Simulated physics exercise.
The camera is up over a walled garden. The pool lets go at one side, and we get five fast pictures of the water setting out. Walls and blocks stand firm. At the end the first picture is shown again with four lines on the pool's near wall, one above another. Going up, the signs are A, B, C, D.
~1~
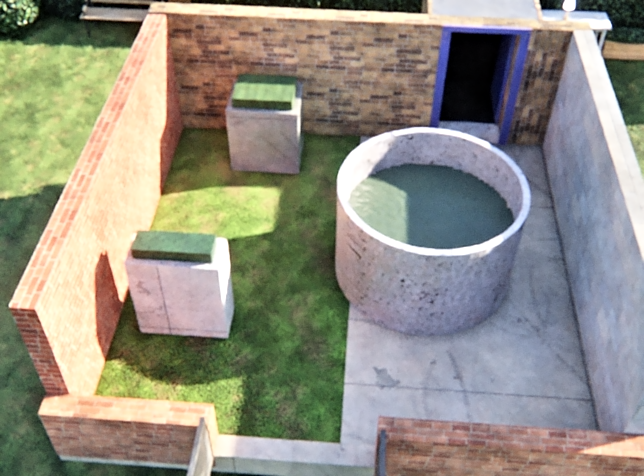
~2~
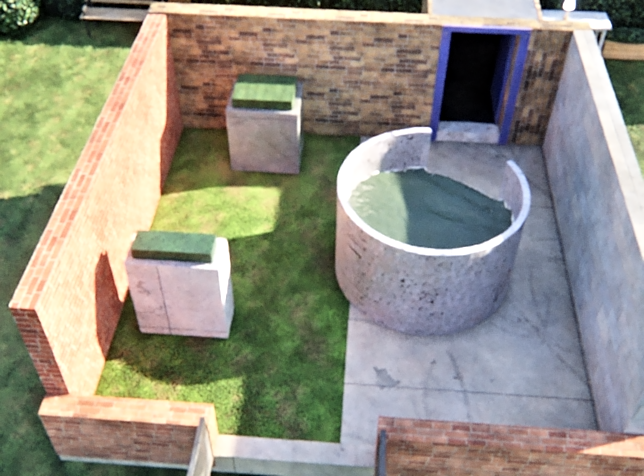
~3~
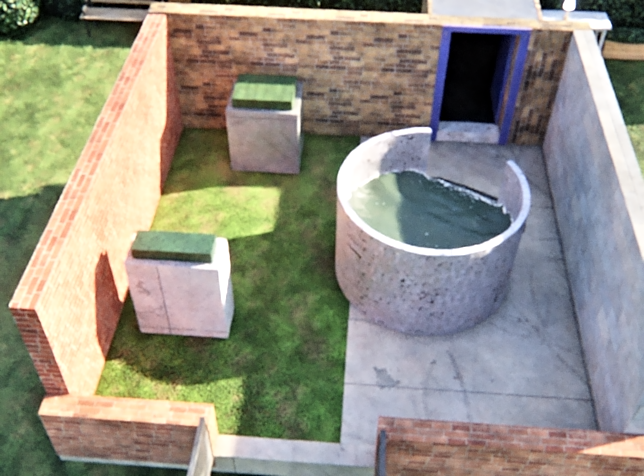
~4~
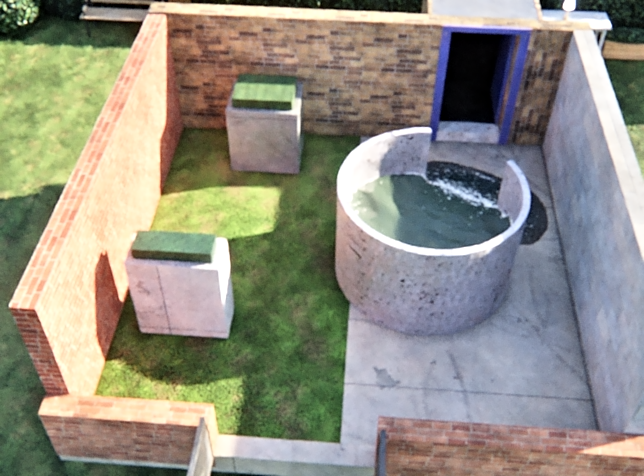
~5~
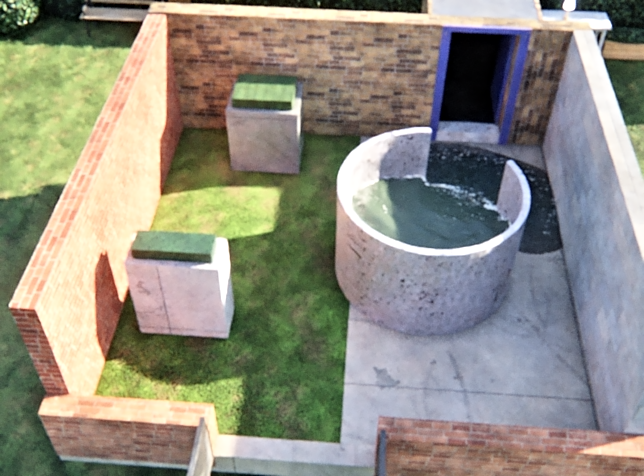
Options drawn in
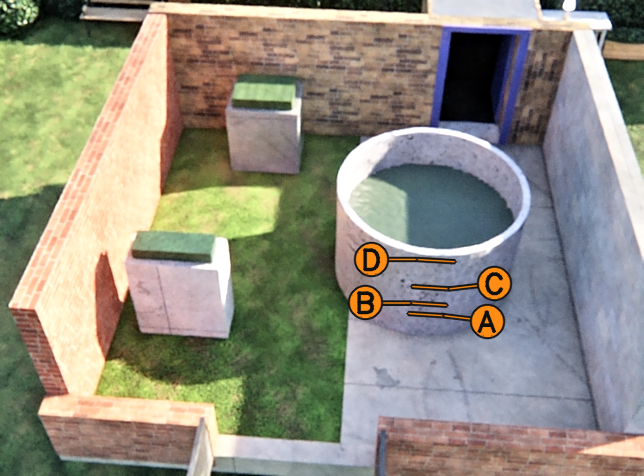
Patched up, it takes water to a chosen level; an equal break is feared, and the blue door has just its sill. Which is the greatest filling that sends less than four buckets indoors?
I would pick level A.
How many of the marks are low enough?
One of the four.
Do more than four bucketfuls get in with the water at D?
Yes, it does.
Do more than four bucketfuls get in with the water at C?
Yes.
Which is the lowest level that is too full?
It is B.
On the marked copy, A at (426, 314); B at (428, 304); C at (430, 287); D at (435, 260); from the bottom up A, B, C, D.
For level A, a bucket or two gets in.
For level B, about 9 bucketfuls get in.
For level C, dozens of bucketfuls pour in.
For level D, dozens of bucketfuls pour in.
